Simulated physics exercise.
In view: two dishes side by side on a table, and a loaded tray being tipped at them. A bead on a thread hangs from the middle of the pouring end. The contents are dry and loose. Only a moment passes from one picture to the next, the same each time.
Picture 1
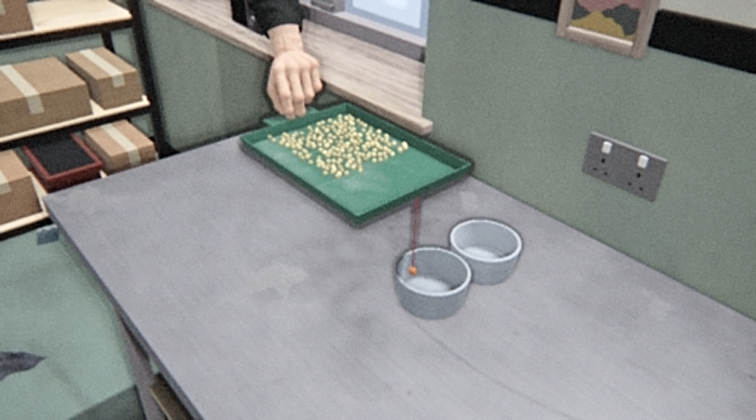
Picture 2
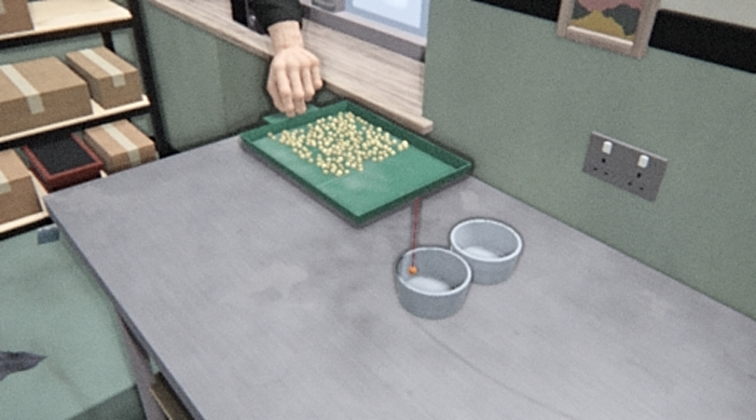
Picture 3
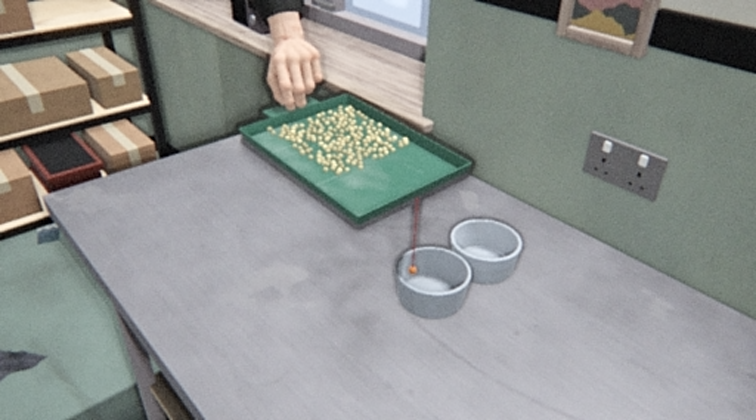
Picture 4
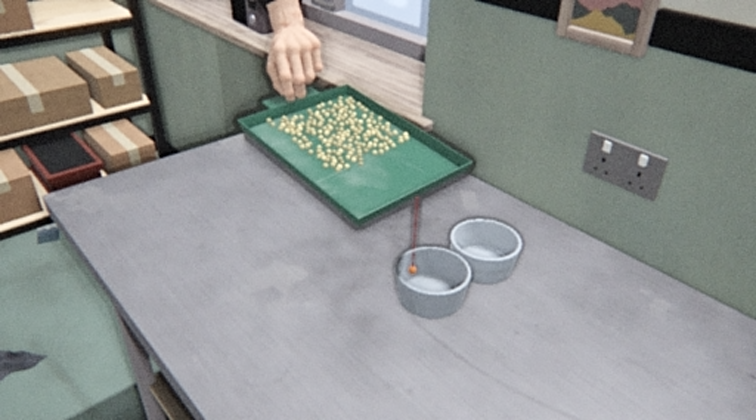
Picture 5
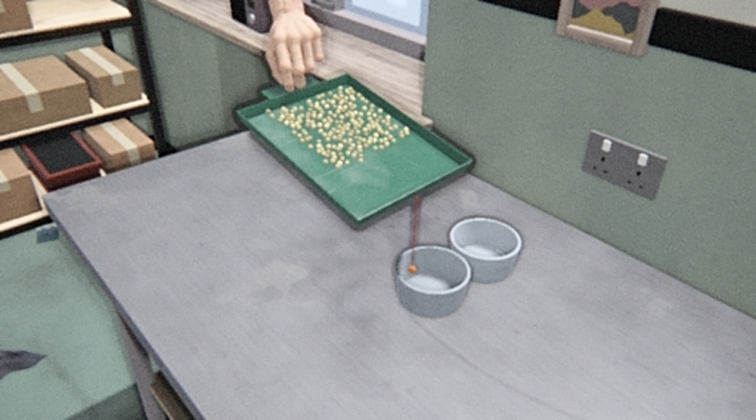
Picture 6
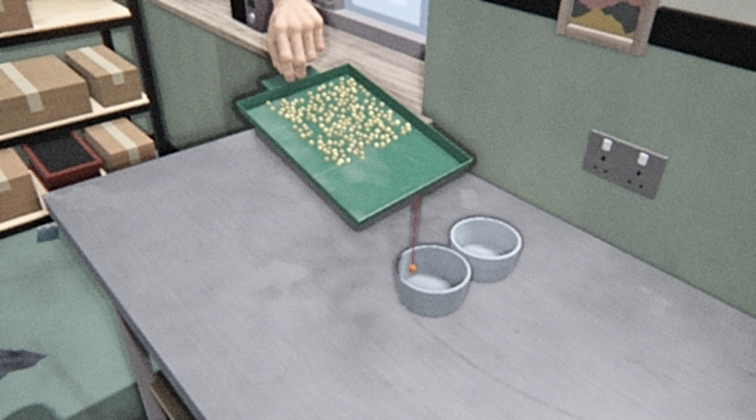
A hand slowly raises the far end of a green tray of pale beans.
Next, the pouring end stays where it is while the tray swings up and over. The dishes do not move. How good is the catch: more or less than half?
The two hold only the smaller part of the load.
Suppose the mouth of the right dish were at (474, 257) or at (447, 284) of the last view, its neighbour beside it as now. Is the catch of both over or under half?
In turn: Under half; most of it.
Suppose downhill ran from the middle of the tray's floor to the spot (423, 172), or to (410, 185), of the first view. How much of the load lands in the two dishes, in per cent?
About 60 and 50 per cent.
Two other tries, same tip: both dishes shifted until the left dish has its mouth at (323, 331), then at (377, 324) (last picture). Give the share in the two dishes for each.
About 60 and 90 per cent.
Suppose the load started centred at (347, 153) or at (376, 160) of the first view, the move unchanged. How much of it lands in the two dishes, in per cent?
First some 0, then 0 per cent.
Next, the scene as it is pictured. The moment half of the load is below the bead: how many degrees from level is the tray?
Around 95° of tilt.
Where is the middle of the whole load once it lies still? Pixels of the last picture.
Close to (385, 355).
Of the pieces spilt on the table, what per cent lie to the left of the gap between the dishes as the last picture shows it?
It comes to 90 per cent or so.
Soon, tray tipped steeply; most on the tray; about a quarter outside both; a stray few in the air.
A while on, tray tipped right over; a small part on the tray; about two thirds outside both; about a quarter in the air.
Towards the end, tray tipped past a quarter turn; all outside both.
Finally, tray tipped past a quarter turn; none in the left dish; none in the right dish; all outside both.
